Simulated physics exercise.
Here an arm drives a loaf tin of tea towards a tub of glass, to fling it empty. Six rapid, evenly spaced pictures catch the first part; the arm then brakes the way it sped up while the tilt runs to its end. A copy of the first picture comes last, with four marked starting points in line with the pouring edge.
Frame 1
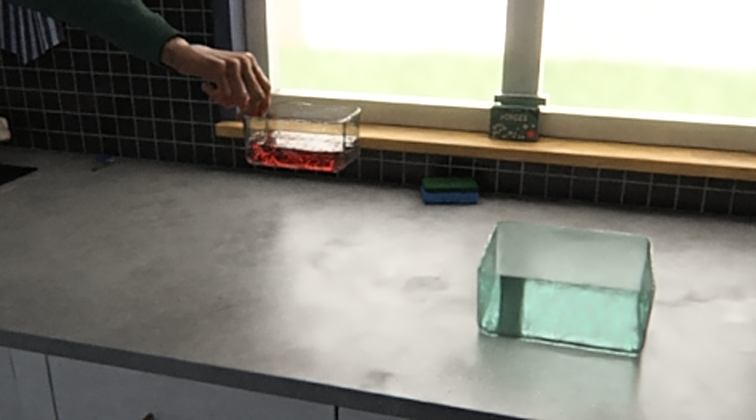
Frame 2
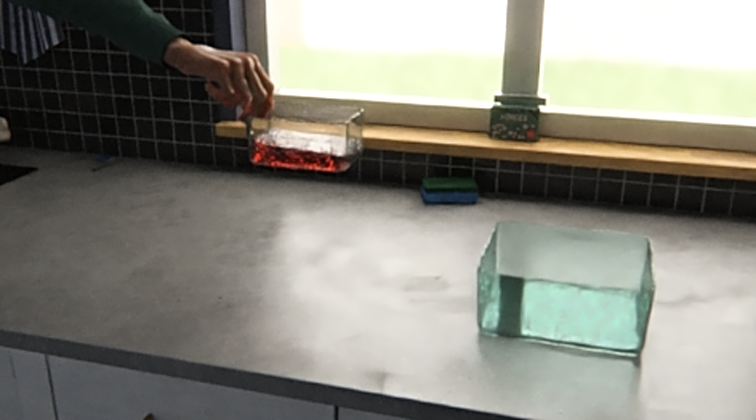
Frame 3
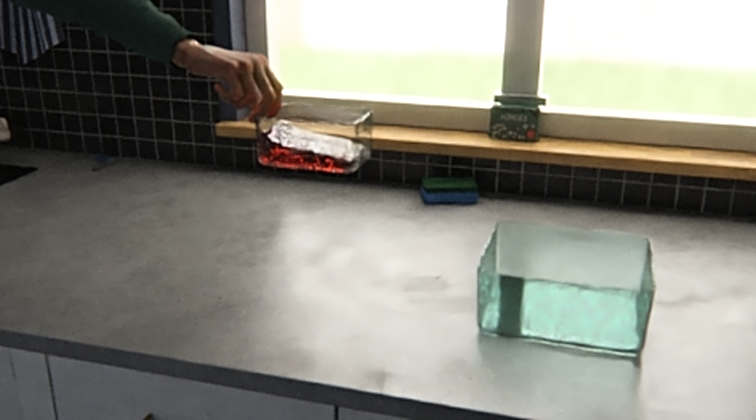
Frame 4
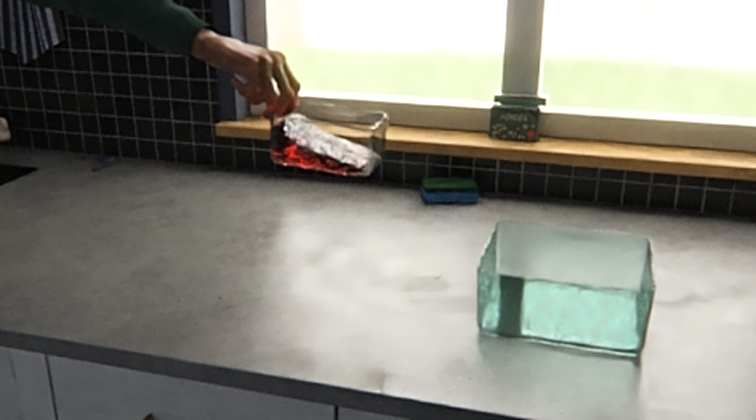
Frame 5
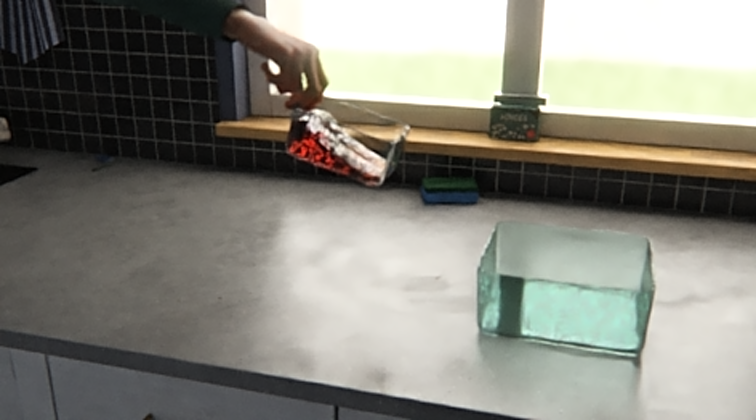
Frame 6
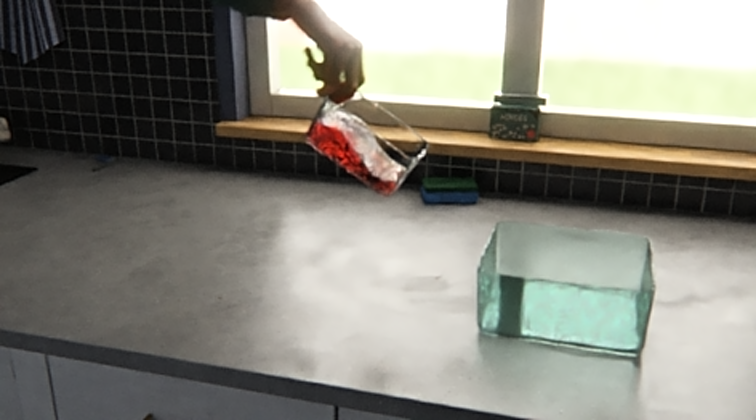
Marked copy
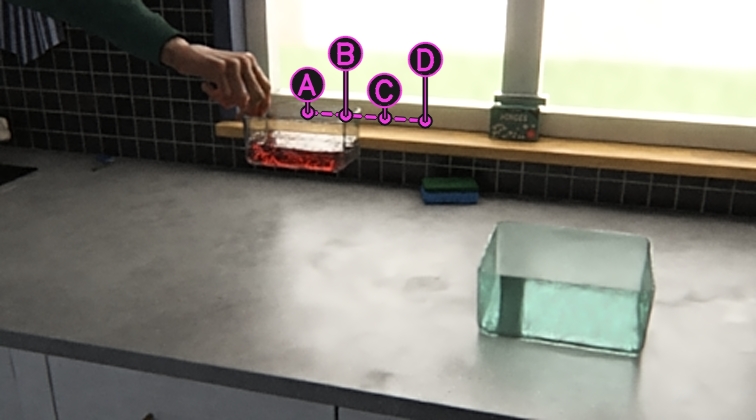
On a grey kitchen counter by a window, a hand holds a clear container of red liquid and carries it rightward, tilting it increasingly down to the right as the liquid sloshes inside, while a greenish glass tub stays still.
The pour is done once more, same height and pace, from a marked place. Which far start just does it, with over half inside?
Choose A.
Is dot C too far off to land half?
No.
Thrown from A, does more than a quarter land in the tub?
Yes, it does.
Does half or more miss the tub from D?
No, not at all.
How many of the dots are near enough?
All of them.
In magenta, A at (307, 112); B at (345, 115); C at (384, 118); D at (425, 121).
With A, about 71 % lands in the tub, 20 % falls short and 9 % goes beside or beyond.
With B, about 81 % lands in the tub, 12 % falls short and 7 % goes beside or beyond.
With C, about 89 % lands in the tub, 8 % falls short and 3 % goes beside or beyond.
With D, about 62 % lands in the tub, 1 % falls short and 37 % goes beside or beyond.
